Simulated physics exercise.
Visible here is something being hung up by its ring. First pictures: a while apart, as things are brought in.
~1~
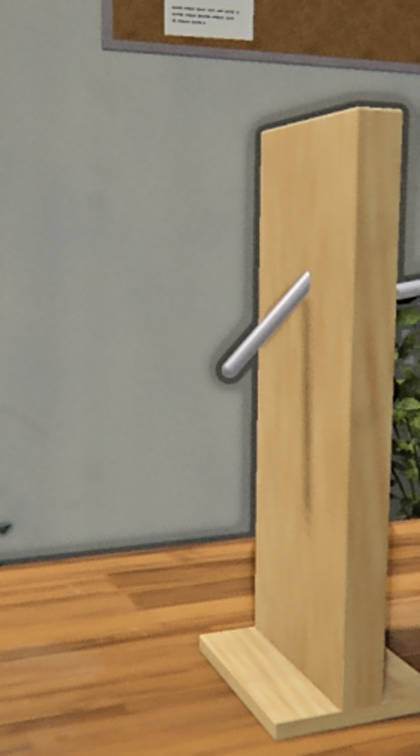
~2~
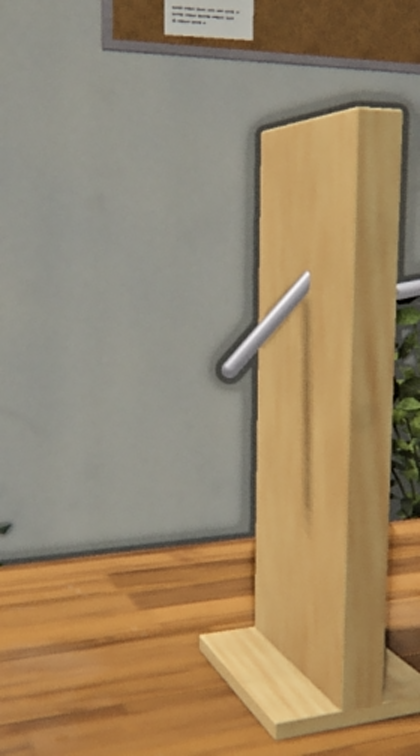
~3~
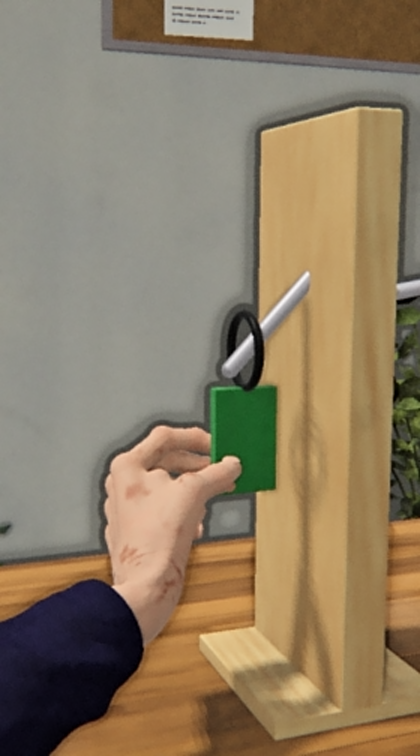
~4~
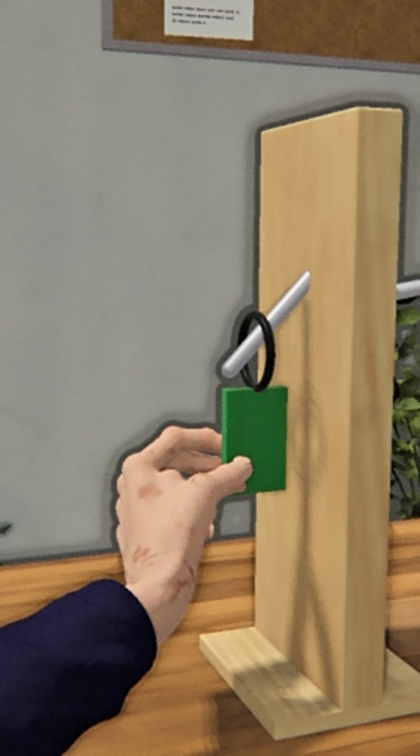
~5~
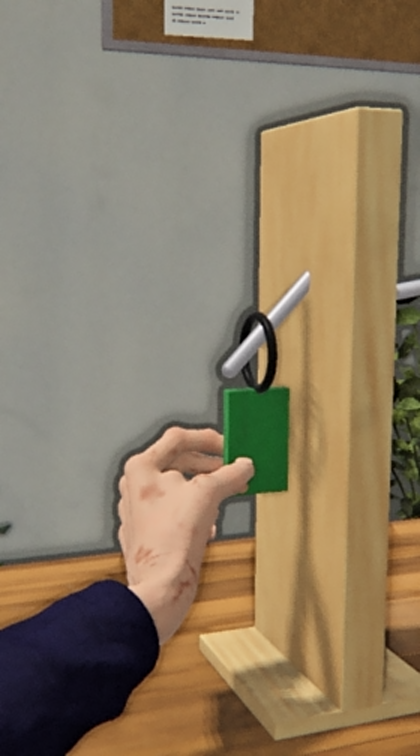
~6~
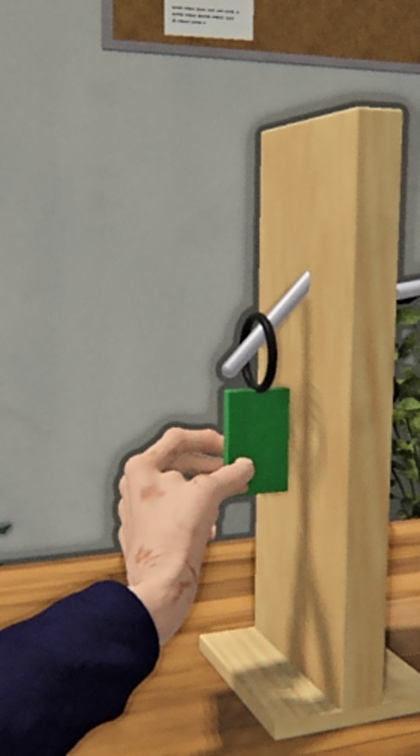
A hand brings in a green tag and places its black ring around a metal peg.
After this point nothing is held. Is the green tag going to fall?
Yes, it falls.
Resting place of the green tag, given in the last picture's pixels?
End position, centre: Approx. (192, 672).
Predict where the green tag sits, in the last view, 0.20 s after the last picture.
It should be close to (218, 542).
Then, 0.20 s on from there, green tag on its way down near (217, 541).
In the end, the green tag falls off, near (192, 672).
